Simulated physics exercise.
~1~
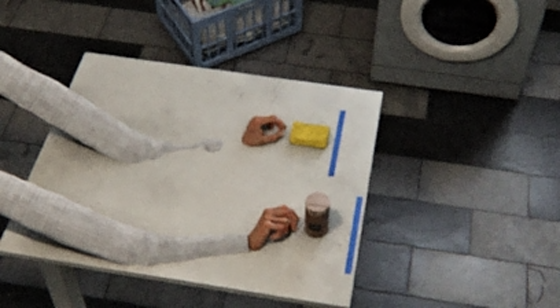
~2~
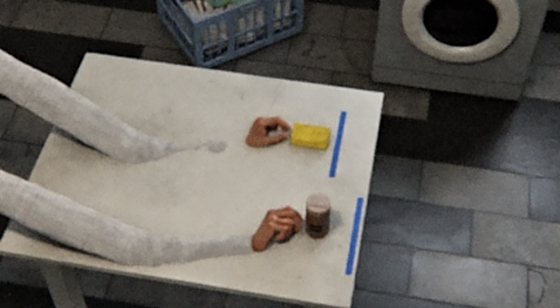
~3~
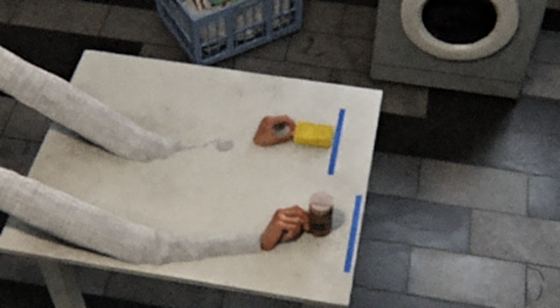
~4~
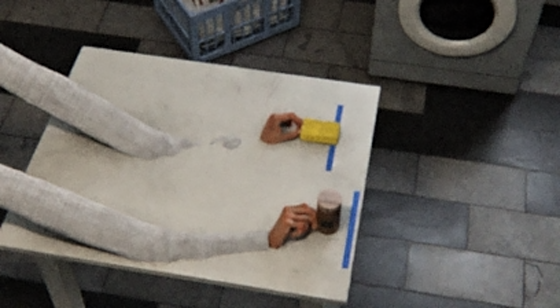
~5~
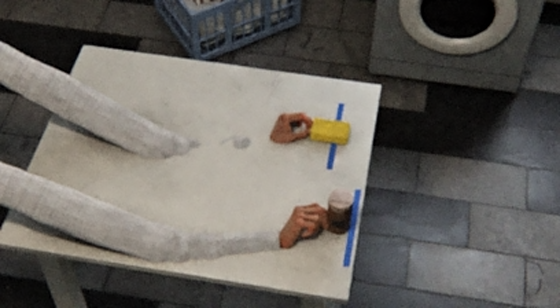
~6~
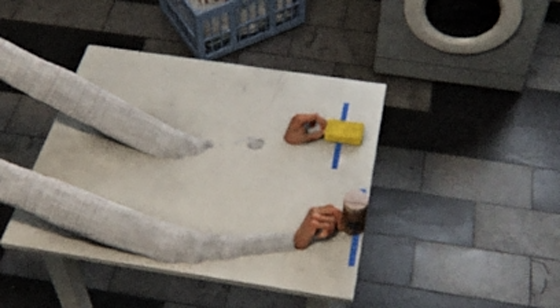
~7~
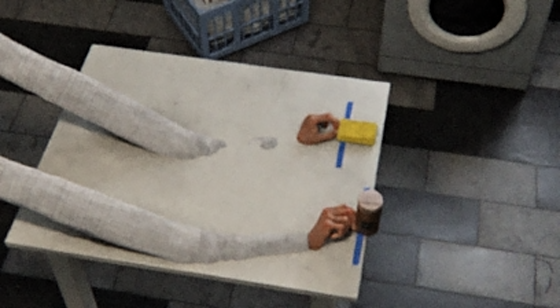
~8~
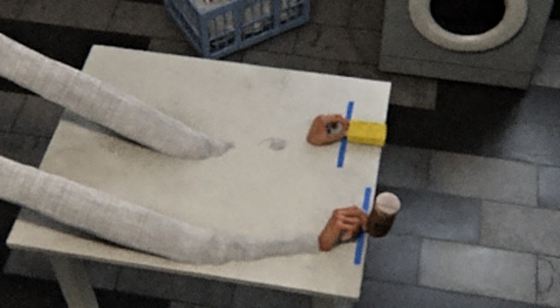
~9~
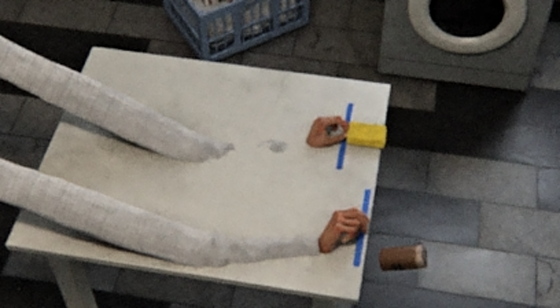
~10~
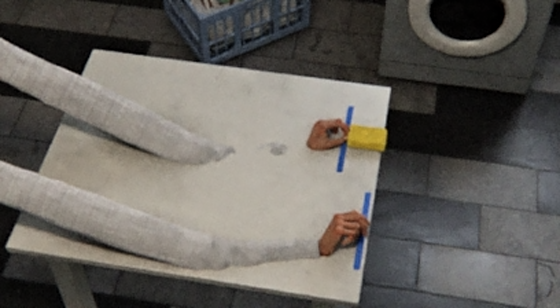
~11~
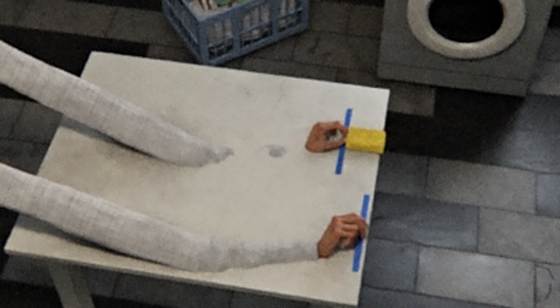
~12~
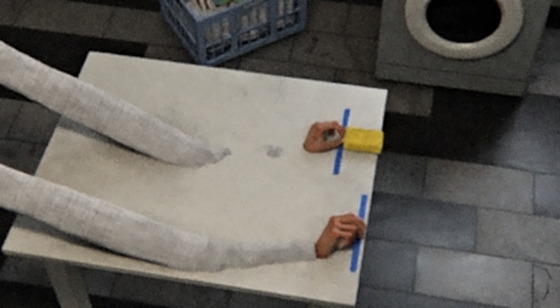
We see two hands slowly push a brown jar and a yellow sponge rightward across a white table toward blue tape strips near its end. The jar tips over the edge and falls out of view, while the sponge stays on the table, jutting past the edge.
